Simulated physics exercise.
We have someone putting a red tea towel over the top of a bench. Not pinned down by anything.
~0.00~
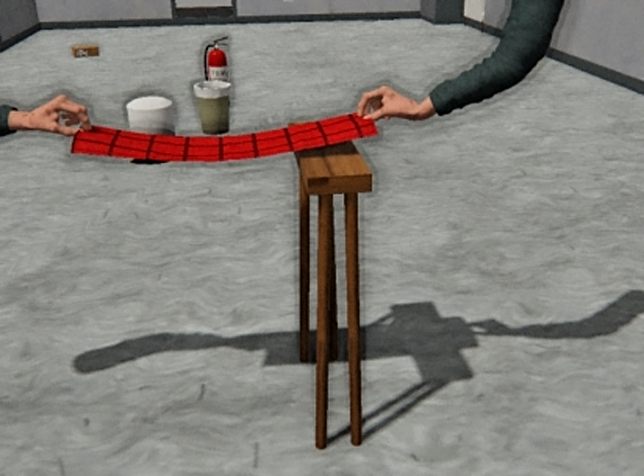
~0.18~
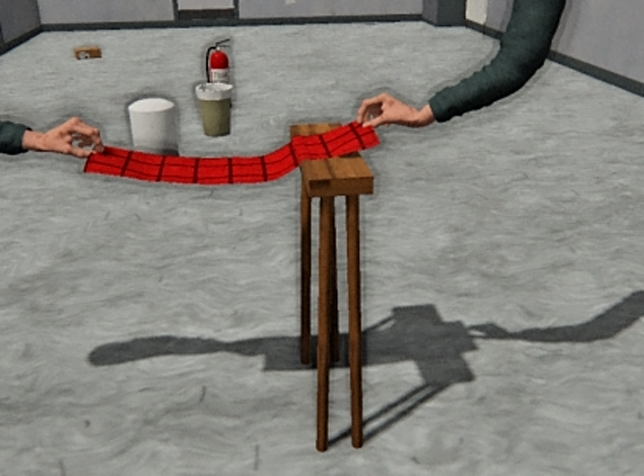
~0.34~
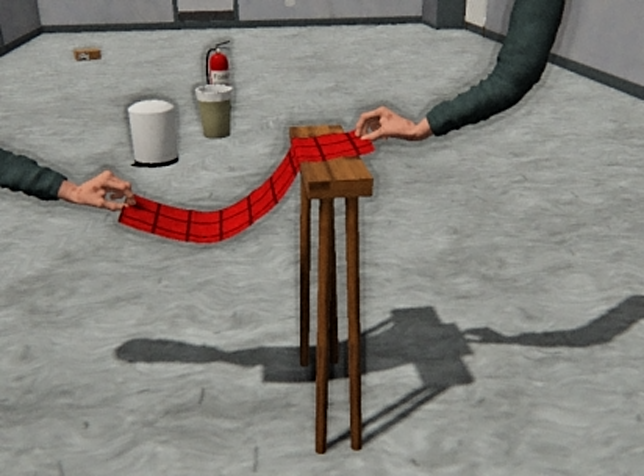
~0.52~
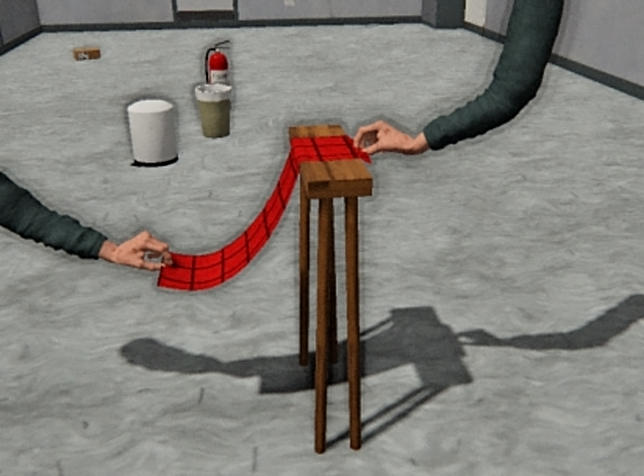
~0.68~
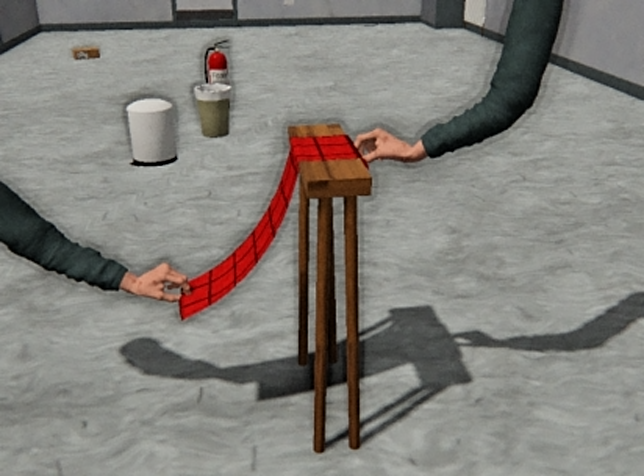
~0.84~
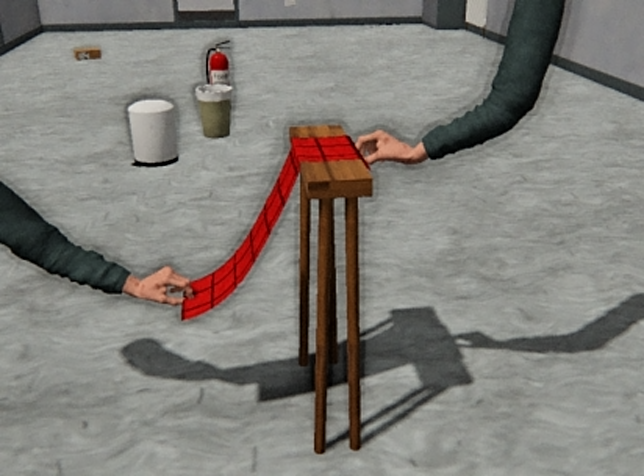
Two hands holding a red checked cloth, laying it across a wooden bench, the left hand drawing its end down and inward.
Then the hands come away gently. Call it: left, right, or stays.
Left.
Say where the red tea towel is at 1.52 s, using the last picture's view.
Its middle is around pixel (259, 405).
Around 1.24 s, tea towel clear of the top and falling near (264, 314).
Around 1.52 s, tea towel in a heap on the floor near (259, 405).
Finally, tea towel in a heap on the floor near (260, 407). The red tea towel falls on the left side.
